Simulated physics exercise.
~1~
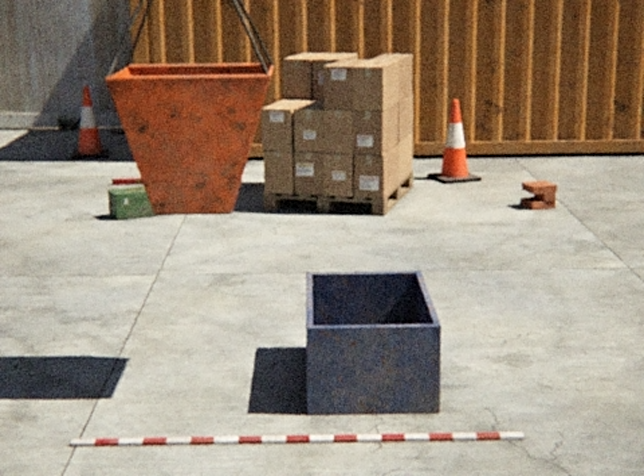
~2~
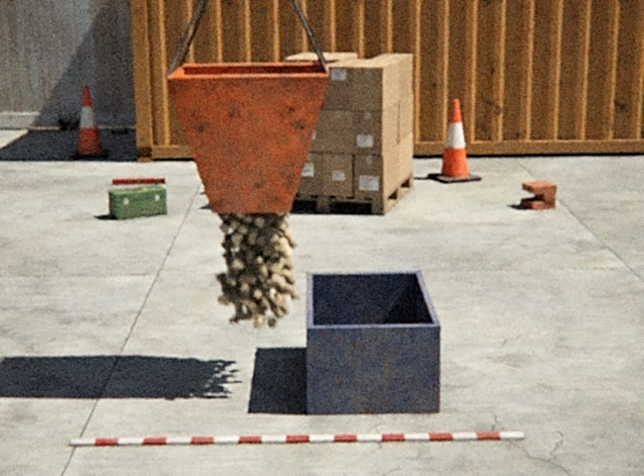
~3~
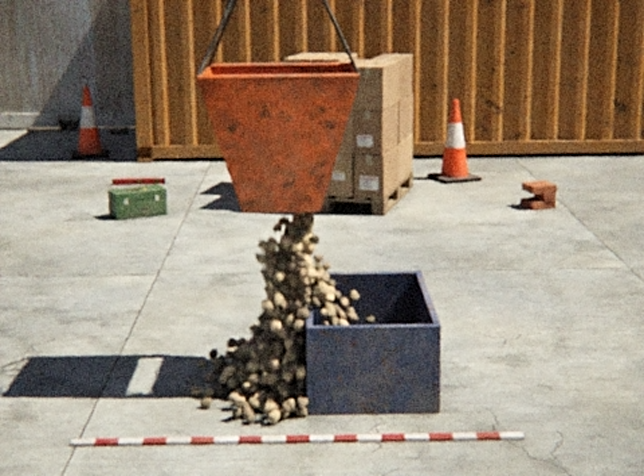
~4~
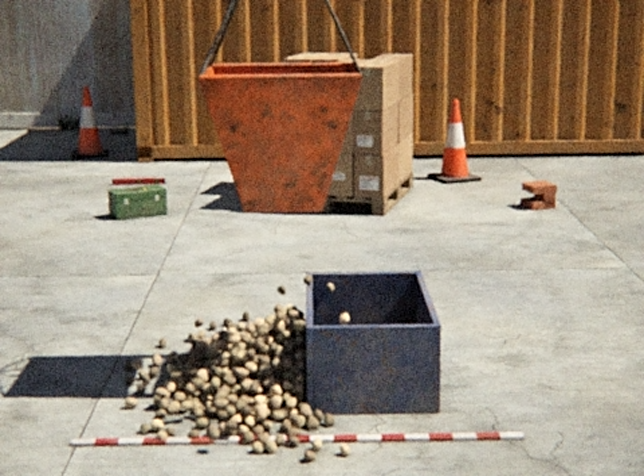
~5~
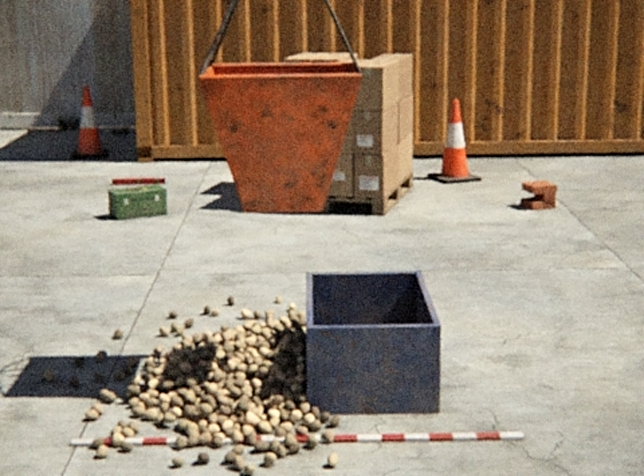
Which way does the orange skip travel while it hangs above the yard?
The orange skip moves to the right, then stays in place once it has let its stones go.
